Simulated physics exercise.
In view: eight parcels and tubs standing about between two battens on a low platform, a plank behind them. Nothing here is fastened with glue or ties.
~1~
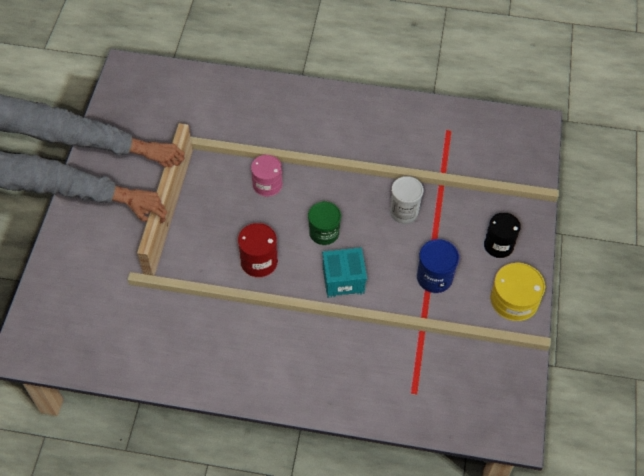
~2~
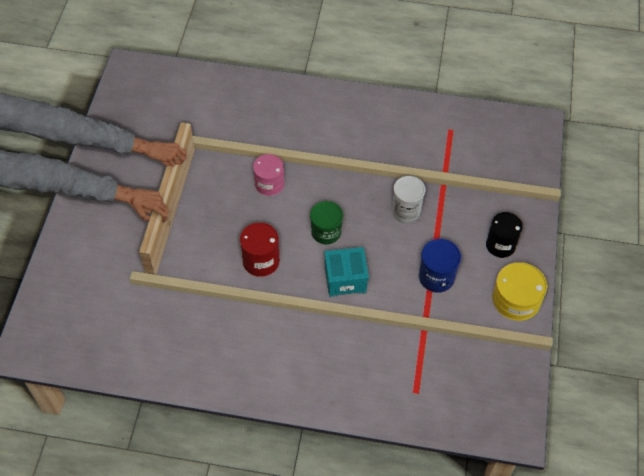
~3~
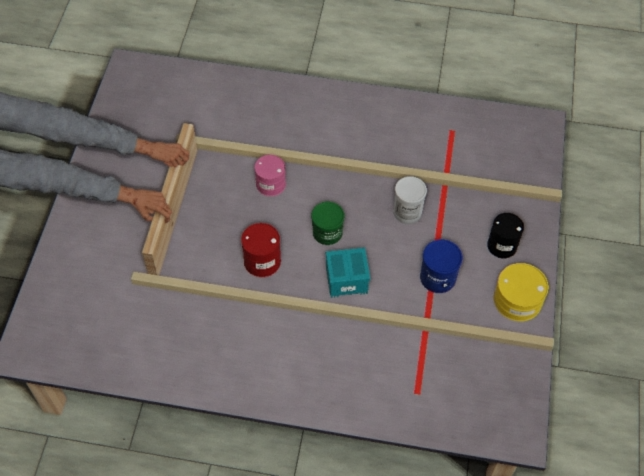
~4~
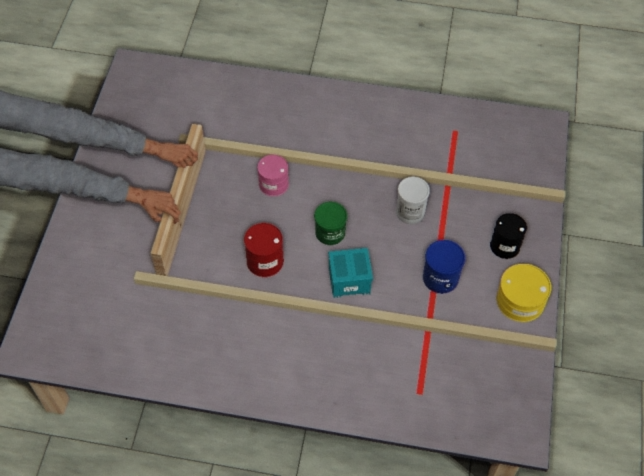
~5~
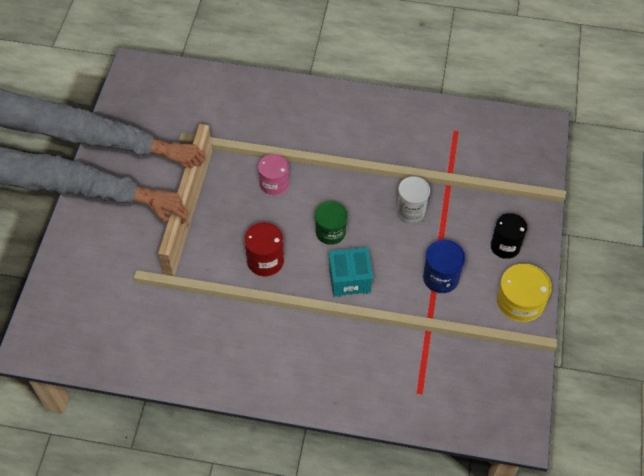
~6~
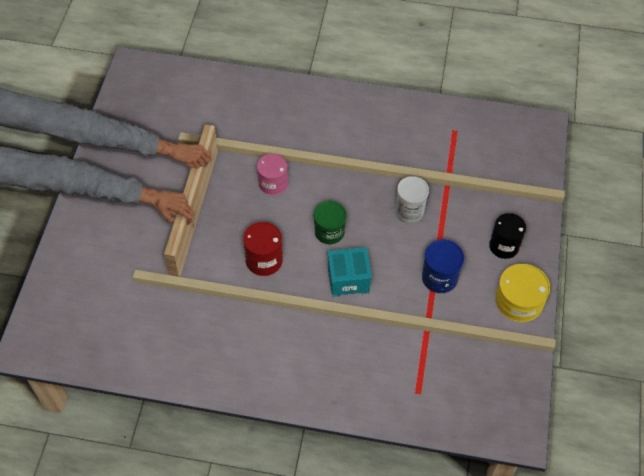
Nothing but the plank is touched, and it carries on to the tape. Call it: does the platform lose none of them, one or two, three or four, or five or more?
It loses none.
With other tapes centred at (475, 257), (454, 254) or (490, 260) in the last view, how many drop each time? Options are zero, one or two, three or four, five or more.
In order: One or two; not one; one to two.
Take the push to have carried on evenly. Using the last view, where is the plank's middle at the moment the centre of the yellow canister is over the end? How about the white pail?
The middle would be close to (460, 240) and then close to (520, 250).
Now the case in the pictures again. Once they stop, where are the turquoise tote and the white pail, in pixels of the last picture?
The turquoise tote settles near (486, 304); as for the white pail, near (483, 221).
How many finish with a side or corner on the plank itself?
Contact count: 3.
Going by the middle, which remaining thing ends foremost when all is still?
The yellow canister is the one.
Early on, none off yet; yellow canister at rest near (522, 293); black canister at rest near (507, 236); blue pail at rest near (442, 267).
Finally, the number that fall off is zero.
